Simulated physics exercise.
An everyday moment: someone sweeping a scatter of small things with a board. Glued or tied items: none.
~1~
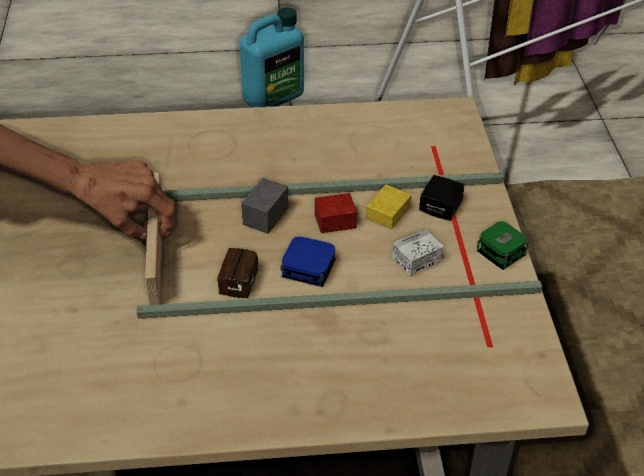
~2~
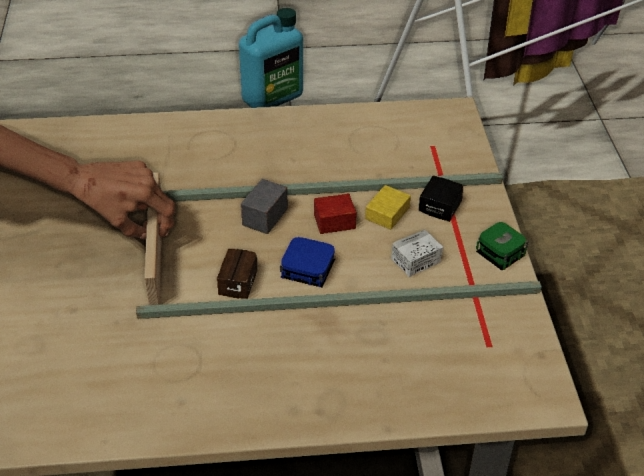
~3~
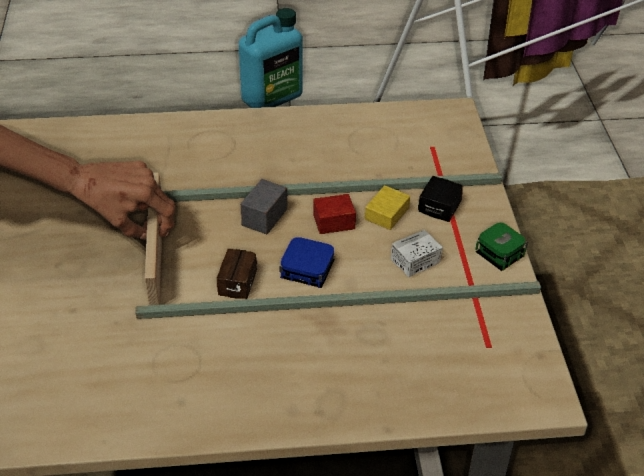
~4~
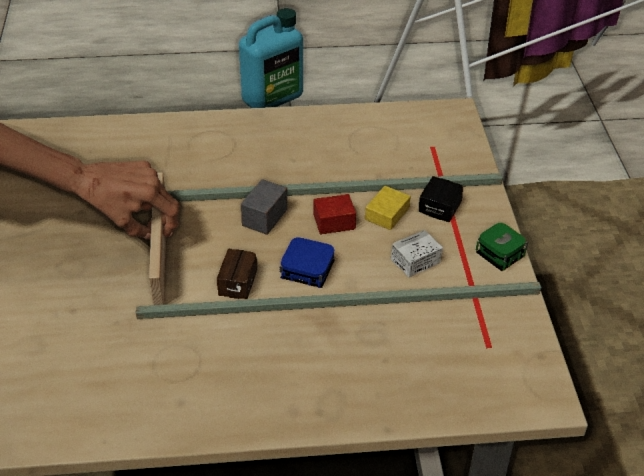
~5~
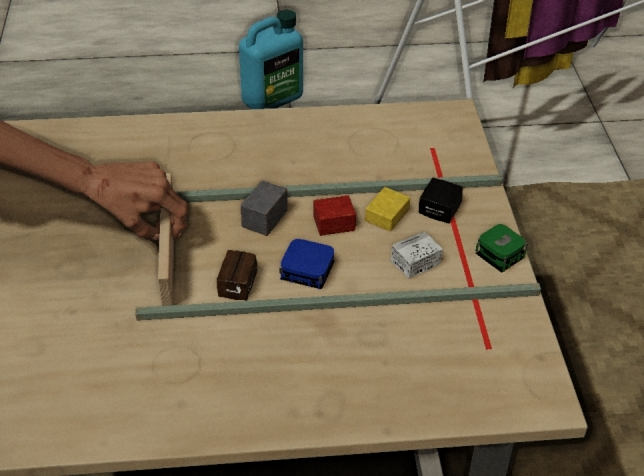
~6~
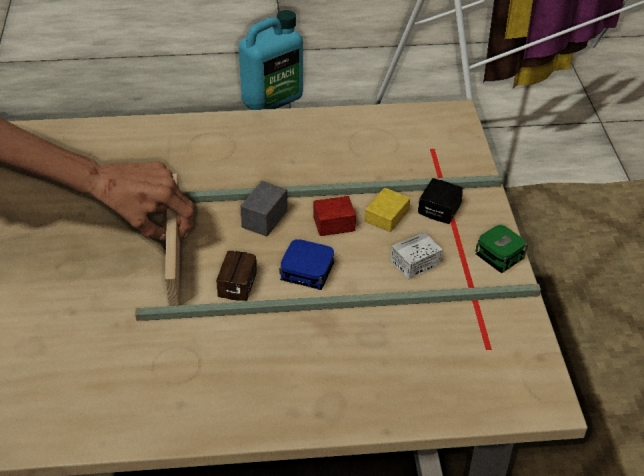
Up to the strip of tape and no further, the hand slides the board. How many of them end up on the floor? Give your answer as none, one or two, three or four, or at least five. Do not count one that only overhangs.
The count is three or four.
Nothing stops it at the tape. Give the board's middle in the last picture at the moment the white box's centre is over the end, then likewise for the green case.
Middle: Roughly (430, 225); roughly (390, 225).
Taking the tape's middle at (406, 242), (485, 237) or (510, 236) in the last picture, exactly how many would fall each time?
1, 5, 8.
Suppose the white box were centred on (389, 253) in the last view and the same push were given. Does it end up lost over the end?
It drops.
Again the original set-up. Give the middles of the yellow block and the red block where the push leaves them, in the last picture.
The yellow block at (500, 212), the red block at (473, 227).
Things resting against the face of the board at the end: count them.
I count 3 of them.
A little later, none off yet; green case at rest near (501, 249); black box at rest near (441, 201); white box at rest near (416, 255).
Next, none off yet; green case at rest near (501, 249); black box shifted a little near (457, 198); white box shifted about its own width near (445, 257).
Later still, one off so far; green case on its side near (550, 295); black box shifted about its own width near (493, 191); white box shifted well along near (521, 259).
When it is over, the number that fall off is three or four; down, white box, black box and green case.
